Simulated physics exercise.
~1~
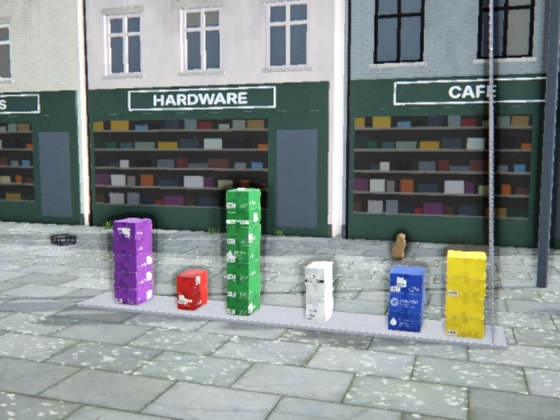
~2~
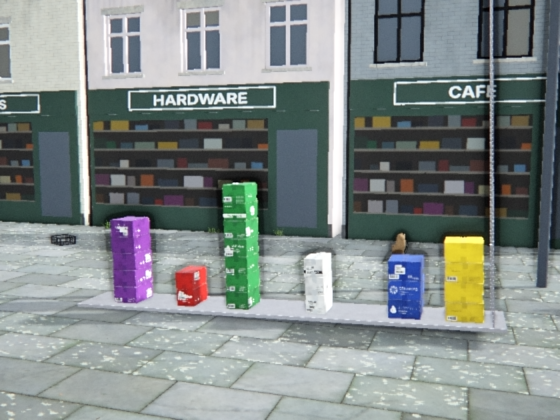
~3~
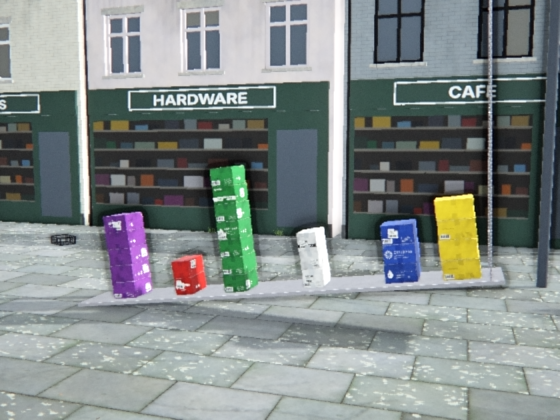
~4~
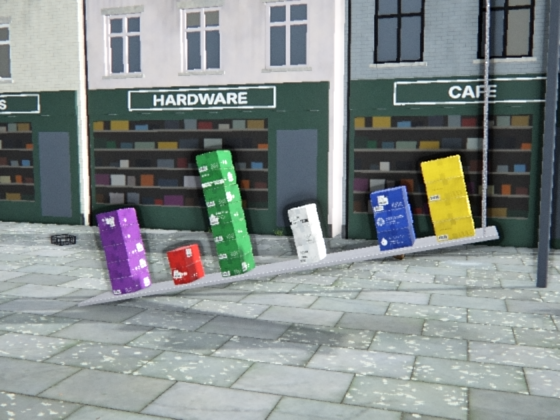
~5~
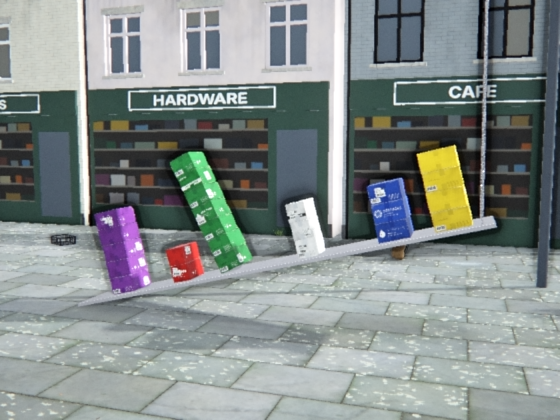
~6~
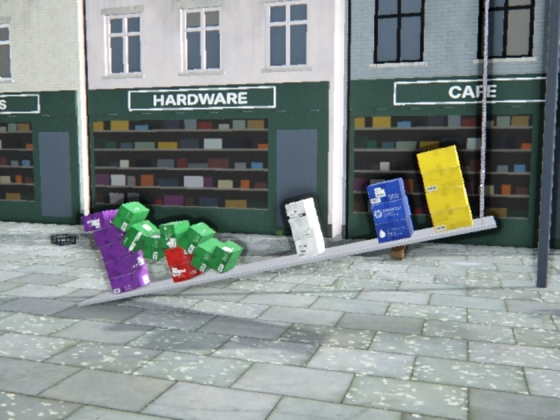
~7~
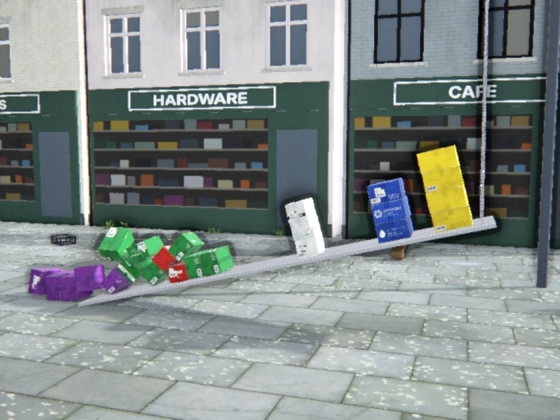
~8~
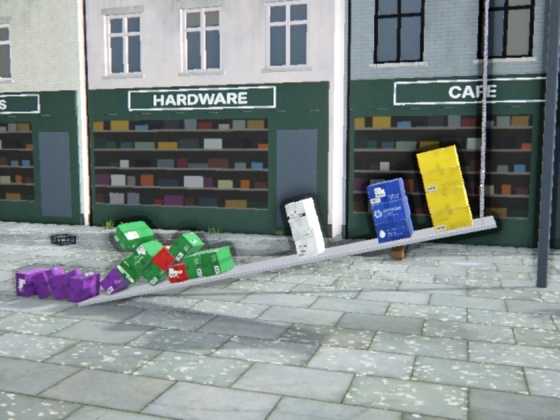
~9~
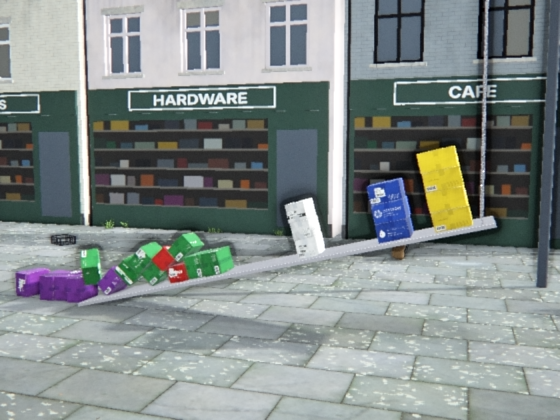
Shopping street with a deck's right end rising, green parcels collapsing left, purple toppling, and white, blue and yellow piles still standing.
